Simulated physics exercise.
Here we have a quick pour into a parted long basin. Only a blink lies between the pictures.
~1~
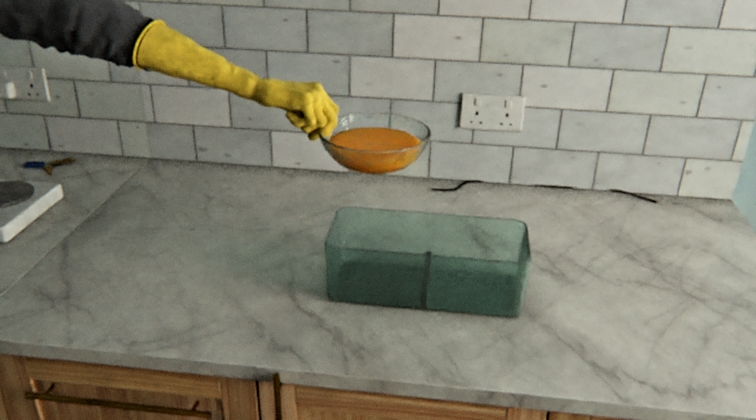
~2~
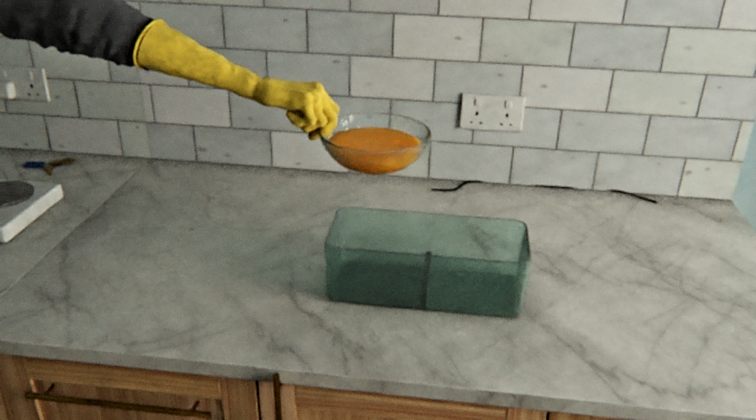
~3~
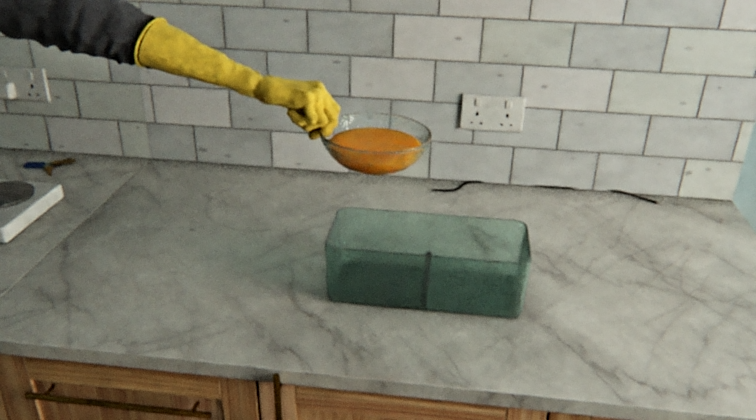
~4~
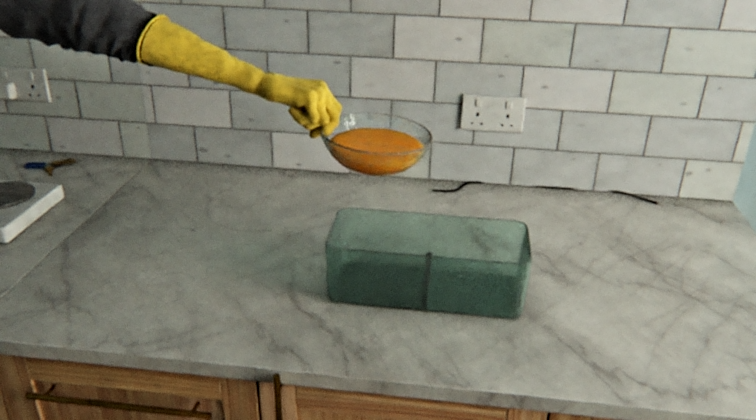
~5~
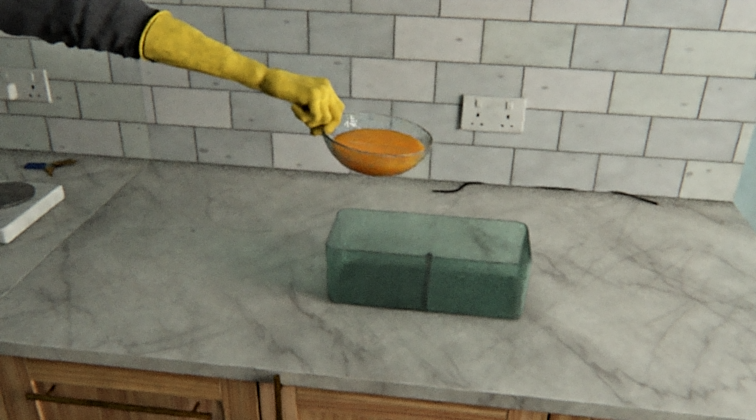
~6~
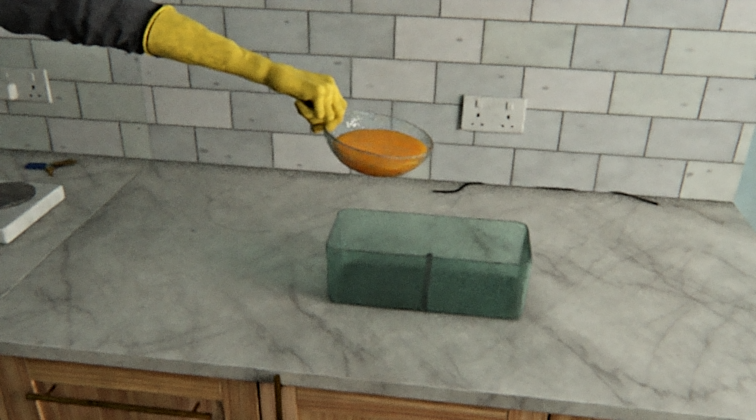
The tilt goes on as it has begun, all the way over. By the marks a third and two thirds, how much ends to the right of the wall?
The share right of the wall is over two thirds.
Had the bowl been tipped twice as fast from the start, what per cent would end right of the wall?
Roughly 75 in a hundred.
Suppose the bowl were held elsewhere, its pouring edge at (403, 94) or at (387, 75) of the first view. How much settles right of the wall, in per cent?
First some 65, then 45 per cent.
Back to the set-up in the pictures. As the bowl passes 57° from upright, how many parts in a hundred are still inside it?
About 40 per cent.
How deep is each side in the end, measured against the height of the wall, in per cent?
Some 10 per cent left and 60 right.
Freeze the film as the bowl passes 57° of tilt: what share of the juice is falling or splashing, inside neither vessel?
Some 40 per cent.
A moment on, the bowl is tipped part way and 41 per cent is still to pour, 0 is left of the wall and 21 right of it.
Next, the bowl is tipped on its side and 0 per cent is still to pour, 12 is left of the wall and 83 right of it.
Then the bowl is tipped on its side and 0 per cent is still to pour, 14 is left of the wall and 84 right of it.
Later the bowl is tipped on its side and 0 per cent is still to pour, 15 is left of the wall and 84 right of it.
Finally, 15 per cent lies left of the wall, 84 right of it and 1 outside.
